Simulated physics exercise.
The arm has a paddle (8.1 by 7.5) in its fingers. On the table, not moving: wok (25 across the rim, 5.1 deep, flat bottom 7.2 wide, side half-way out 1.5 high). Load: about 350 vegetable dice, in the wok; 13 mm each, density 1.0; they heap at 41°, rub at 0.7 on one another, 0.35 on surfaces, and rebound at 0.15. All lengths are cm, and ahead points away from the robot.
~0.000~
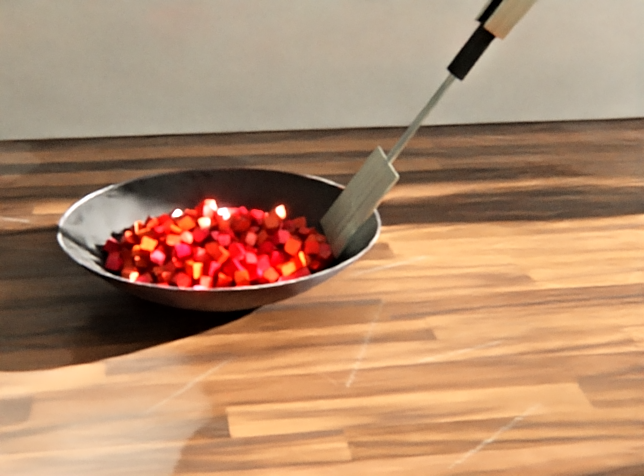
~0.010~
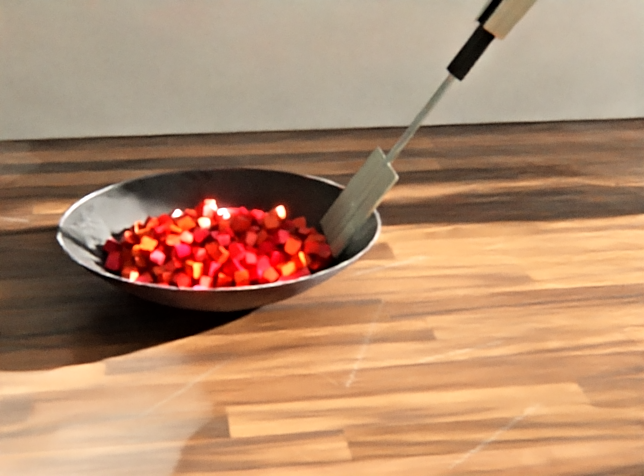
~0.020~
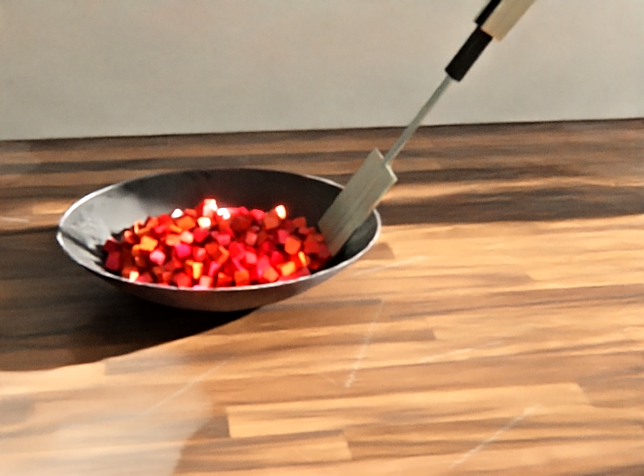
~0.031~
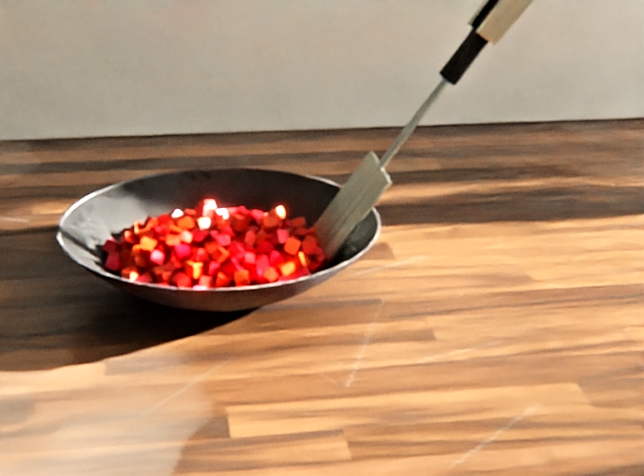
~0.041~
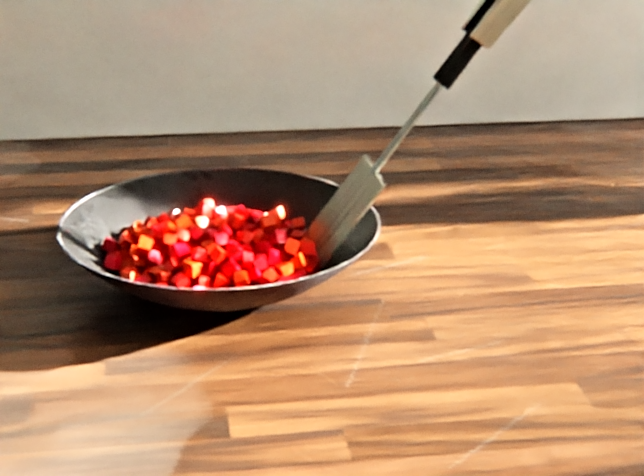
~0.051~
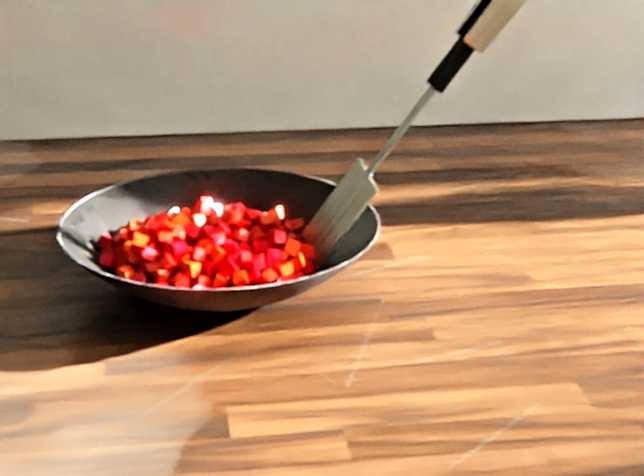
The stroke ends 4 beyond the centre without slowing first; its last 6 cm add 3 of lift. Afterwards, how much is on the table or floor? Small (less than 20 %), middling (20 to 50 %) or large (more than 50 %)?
On the table or floor the share is small, less than 20 %.
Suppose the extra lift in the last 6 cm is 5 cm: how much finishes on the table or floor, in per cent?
About 5 per cent.
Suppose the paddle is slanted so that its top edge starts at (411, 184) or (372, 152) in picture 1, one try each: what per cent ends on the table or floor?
About 15 and 15 per cent.
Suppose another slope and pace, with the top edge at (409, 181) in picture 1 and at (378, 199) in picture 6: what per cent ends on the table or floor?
About 15 per cent.
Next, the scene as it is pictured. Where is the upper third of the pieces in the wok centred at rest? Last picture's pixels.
At about (115, 225).
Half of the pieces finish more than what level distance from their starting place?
Roughly 7 cm.
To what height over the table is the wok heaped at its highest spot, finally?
About 7.5 cm.
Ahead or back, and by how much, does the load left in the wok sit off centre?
Roughly 5.0 cm ahead.
After 0.13 s, sloping 54°, highest piece 7 above the table; 346 in the wok.
After 0.21 s, sloping 54°, highest piece 8 above the table; 333 in the wok, 13 on the blade or in flight.
After 0.45 s, sloping 54°, highest piece 7 above the table; 308 in the wok, 38 on the table or floor.
After 1.50 s, sloping 54°, highest piece 7 above the table; 308 in the wok, 38 on the table or floor.
At rest, 308 in the wok, 38 on the table or floor. That is 11 % on the table or floor.
